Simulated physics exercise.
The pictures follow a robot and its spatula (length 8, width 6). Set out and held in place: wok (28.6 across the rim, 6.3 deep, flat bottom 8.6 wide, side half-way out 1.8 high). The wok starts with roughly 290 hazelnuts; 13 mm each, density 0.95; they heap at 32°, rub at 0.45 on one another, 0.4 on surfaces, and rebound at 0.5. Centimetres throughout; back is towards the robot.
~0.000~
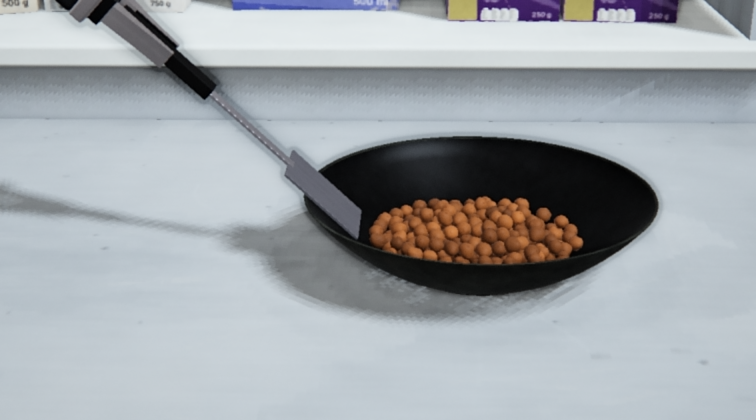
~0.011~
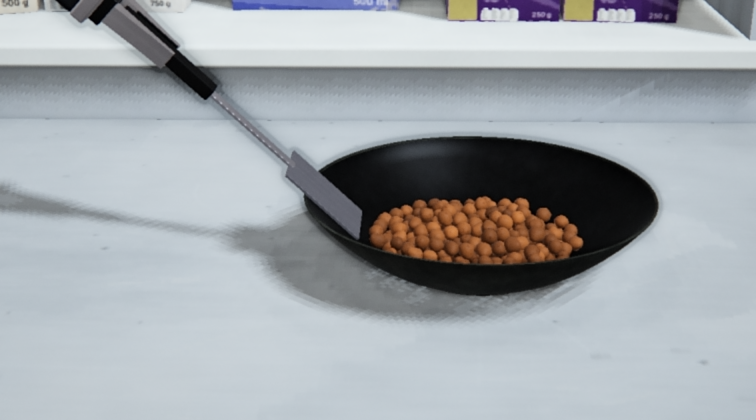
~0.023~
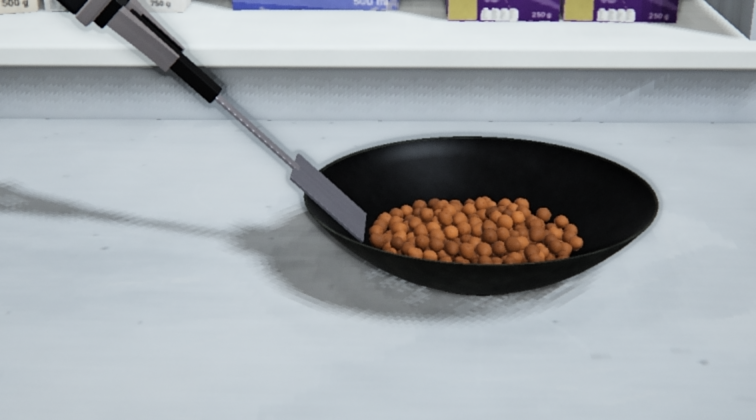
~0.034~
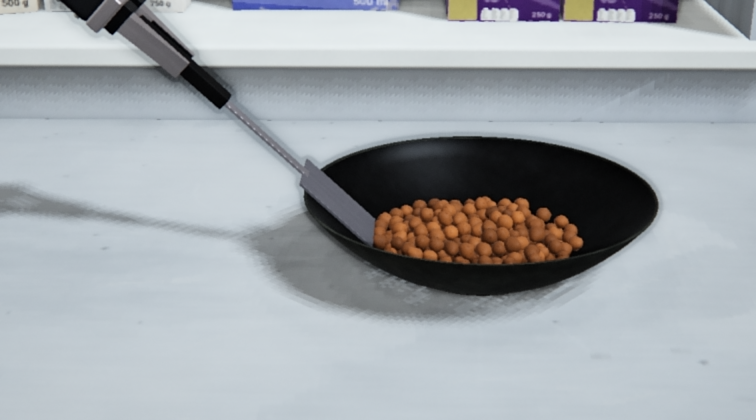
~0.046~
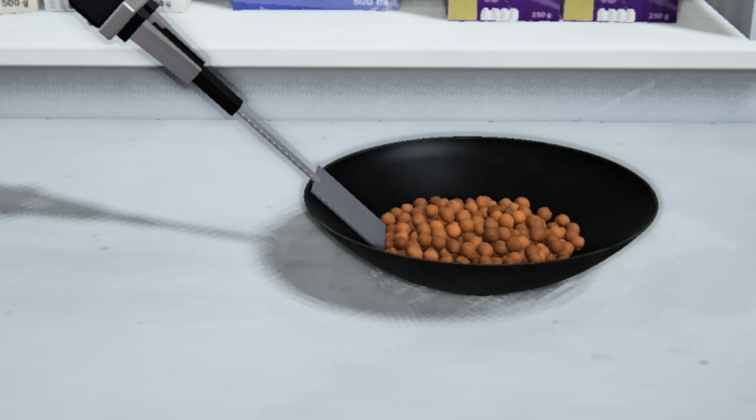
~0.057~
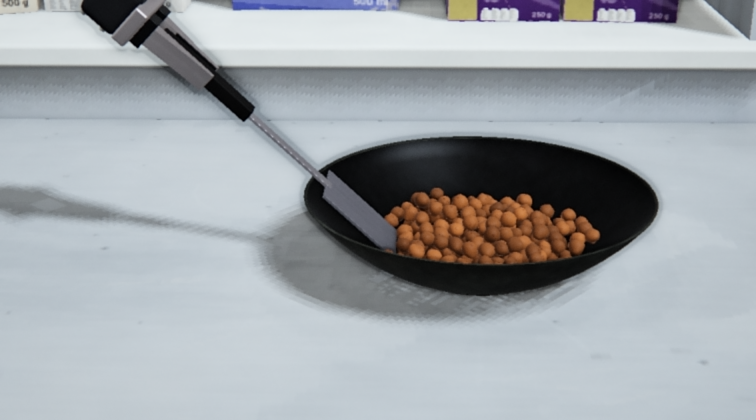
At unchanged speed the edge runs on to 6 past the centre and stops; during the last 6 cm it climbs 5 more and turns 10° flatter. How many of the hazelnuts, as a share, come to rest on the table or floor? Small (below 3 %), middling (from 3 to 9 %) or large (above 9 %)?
A middling share, from 3 to 9 %, ends on the table or floor.
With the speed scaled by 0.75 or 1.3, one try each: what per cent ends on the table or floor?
Some 0 and 10 per cent.
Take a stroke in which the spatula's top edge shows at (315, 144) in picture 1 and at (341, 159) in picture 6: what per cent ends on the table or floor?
About 0 per cent.
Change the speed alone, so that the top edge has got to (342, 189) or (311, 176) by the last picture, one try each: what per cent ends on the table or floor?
Some 15 and 0 per cent.
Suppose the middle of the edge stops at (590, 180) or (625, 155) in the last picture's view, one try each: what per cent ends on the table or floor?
Some 15 and 25 per cent.
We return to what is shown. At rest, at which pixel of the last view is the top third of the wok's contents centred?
Around (574, 223).
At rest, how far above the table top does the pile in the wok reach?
Roughly 6.5 cm.
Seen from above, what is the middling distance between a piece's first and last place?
Some 4 cm.
After 0.11 s, sloping 44°, highest piece 9 above the table; 292 in the wok.
After 0.17 s, sloping 41°, highest piece 10 above the table; 289 in the wok, 3 on the blade or in flight.
After 0.39 s, sloping 34°, highest piece 7 above the table; 276 in the wok, 12 on the table or floor, 4 on the blade or in flight.
After 1.44 s, sloping 34°, highest piece 7 above the table; 276 in the wok, 16 on the table or floor.
At rest, 276 in the wok, 16 on the table or floor. That is 5 % on the table or floor.
